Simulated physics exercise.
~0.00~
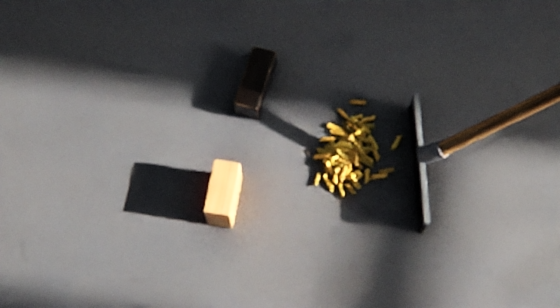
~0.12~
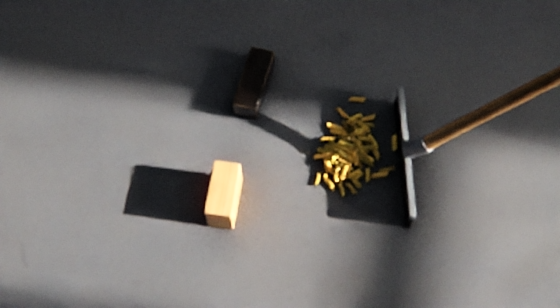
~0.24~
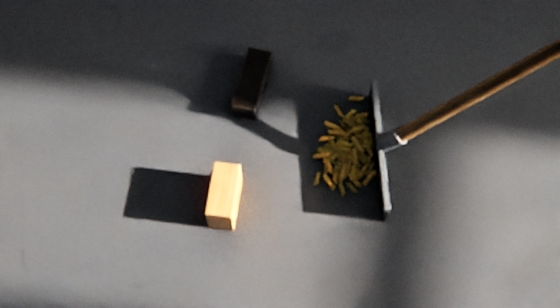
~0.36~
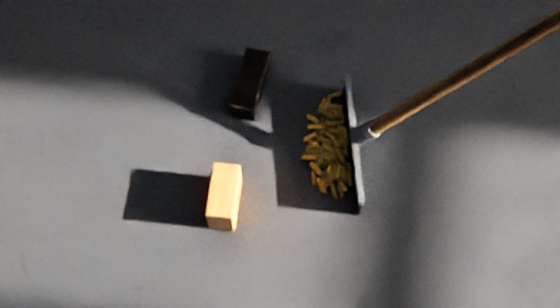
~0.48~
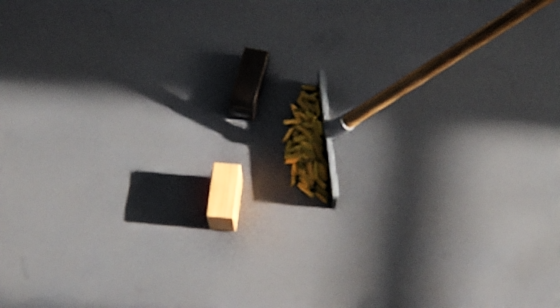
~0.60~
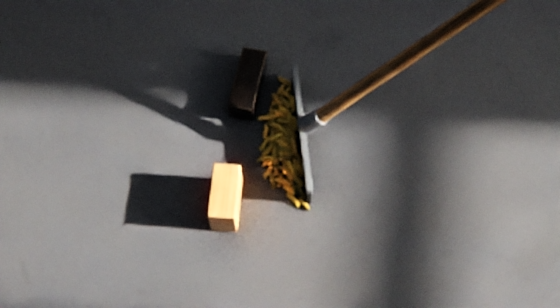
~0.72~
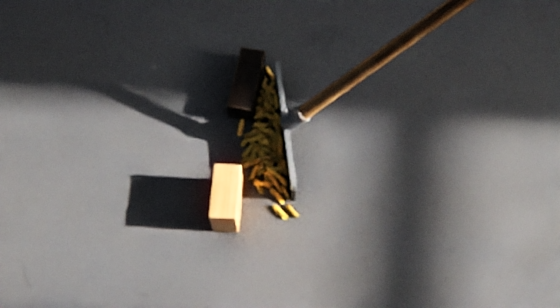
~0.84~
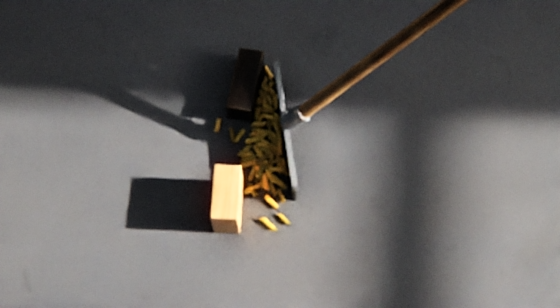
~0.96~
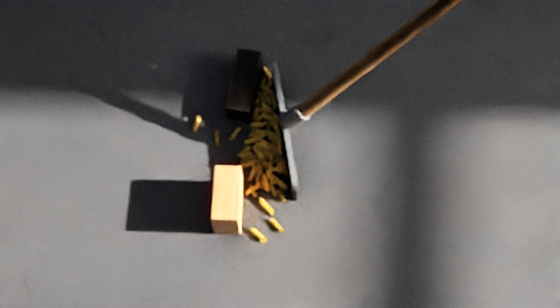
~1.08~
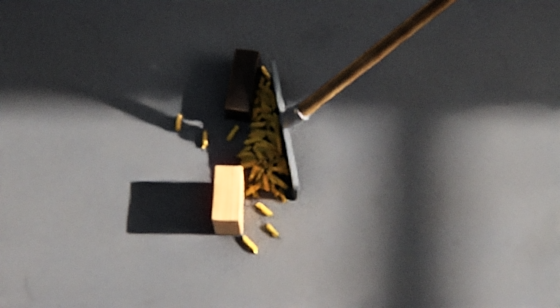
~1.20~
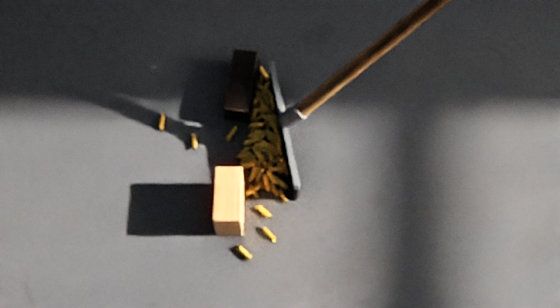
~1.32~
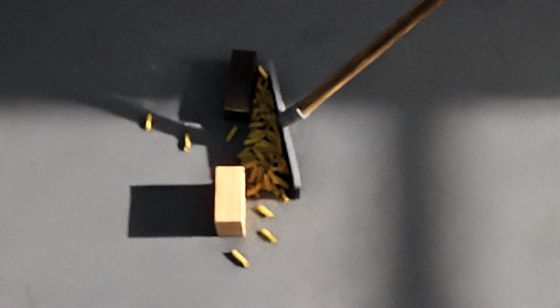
The clip opens on a grey surface where a loose heap of yellow pasta pieces lies between a long-handled squeegee on the right and two upright blocks, one dark and one pale, on the left. The squeegee slides left, meets the heap and packs it into a narrow band along its blade. It carries the band up to the blocks, where the pieces jam against them. The blade then stops just short of the blocks. A few pieces slip out past the gap and beside the pale block, while most remain held between blade and blocks.
